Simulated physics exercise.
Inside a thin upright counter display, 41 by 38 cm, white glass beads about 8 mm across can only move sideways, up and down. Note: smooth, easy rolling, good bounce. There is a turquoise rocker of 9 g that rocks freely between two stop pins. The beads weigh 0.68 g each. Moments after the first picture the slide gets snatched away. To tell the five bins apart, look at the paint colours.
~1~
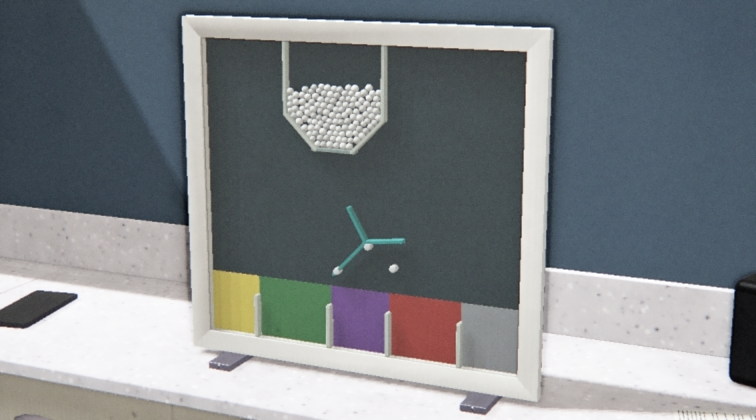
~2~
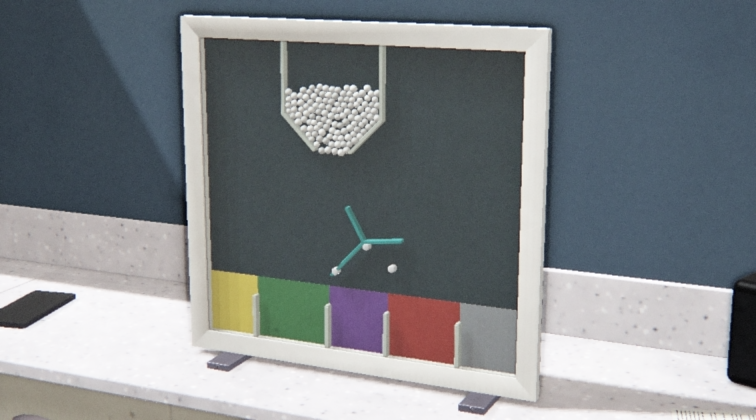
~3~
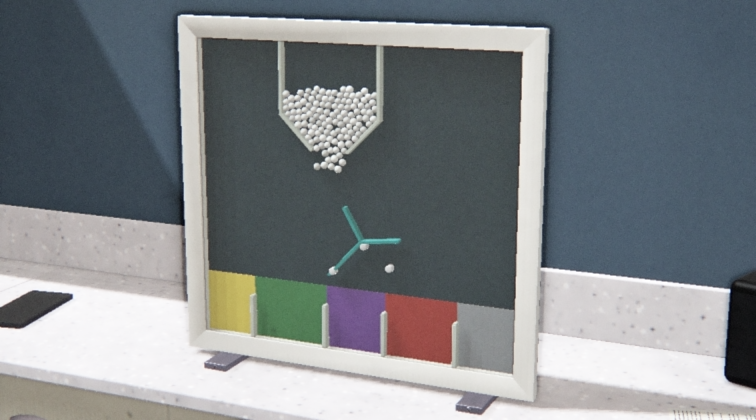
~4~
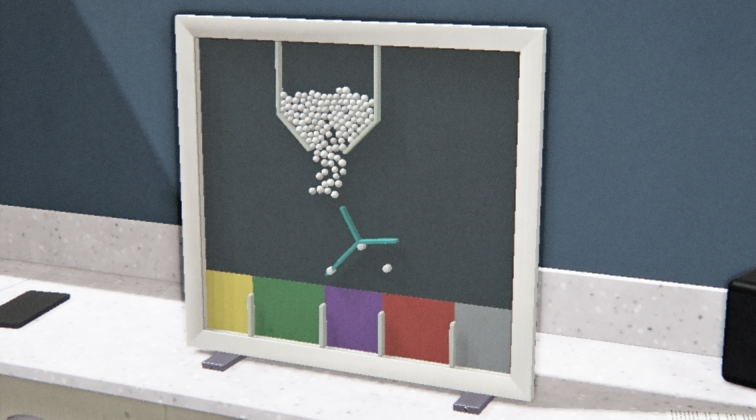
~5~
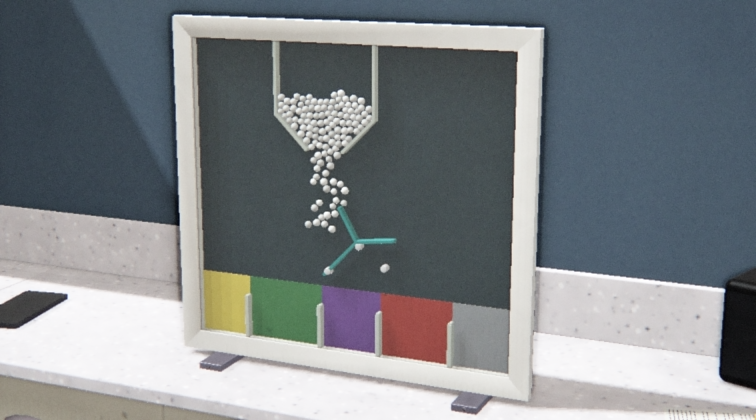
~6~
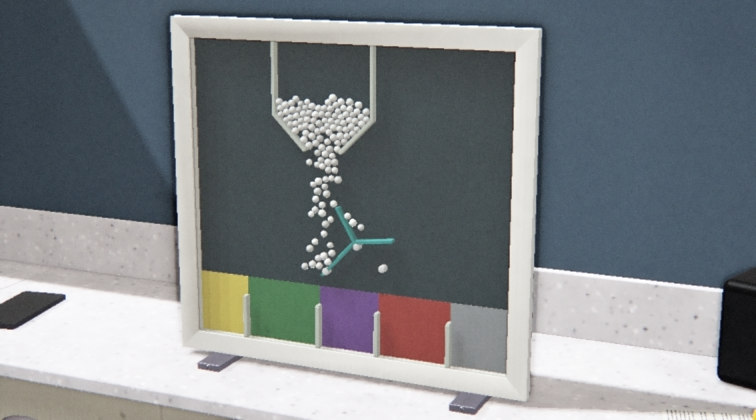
White beads pour from the container's open bottom onto a turquoise rocker above five coloured bins.
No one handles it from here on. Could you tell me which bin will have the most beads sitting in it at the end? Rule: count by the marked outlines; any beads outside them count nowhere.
That would be green.
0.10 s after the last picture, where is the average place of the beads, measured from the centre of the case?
4 cm left, 1 cm above.
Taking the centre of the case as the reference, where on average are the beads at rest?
Left: About 8 cm; below: About 16 cm.
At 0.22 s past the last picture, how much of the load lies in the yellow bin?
Close to 0 % of the load.
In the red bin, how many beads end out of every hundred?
About 0 per cent.
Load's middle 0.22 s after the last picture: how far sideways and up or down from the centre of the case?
Offset approx. 5 cm left, 6 cm below.
Then, 0.10 s later than the last picture, green 15 %; turquoise rocker left end down 29°.
Then, 0.22 s later than the last picture, green 40 %; turquoise rocker left end down 30°.
Then, 0.45 s later than the last picture, green 75 %, yellow 5 %, grey 5 %; turquoise rocker left end down 30°.
All still 1.8 s after it, red 0 %, purple 5 %, green 80 %, yellow 10 %, grey 5 %; turquoise rocker left end down 30°.
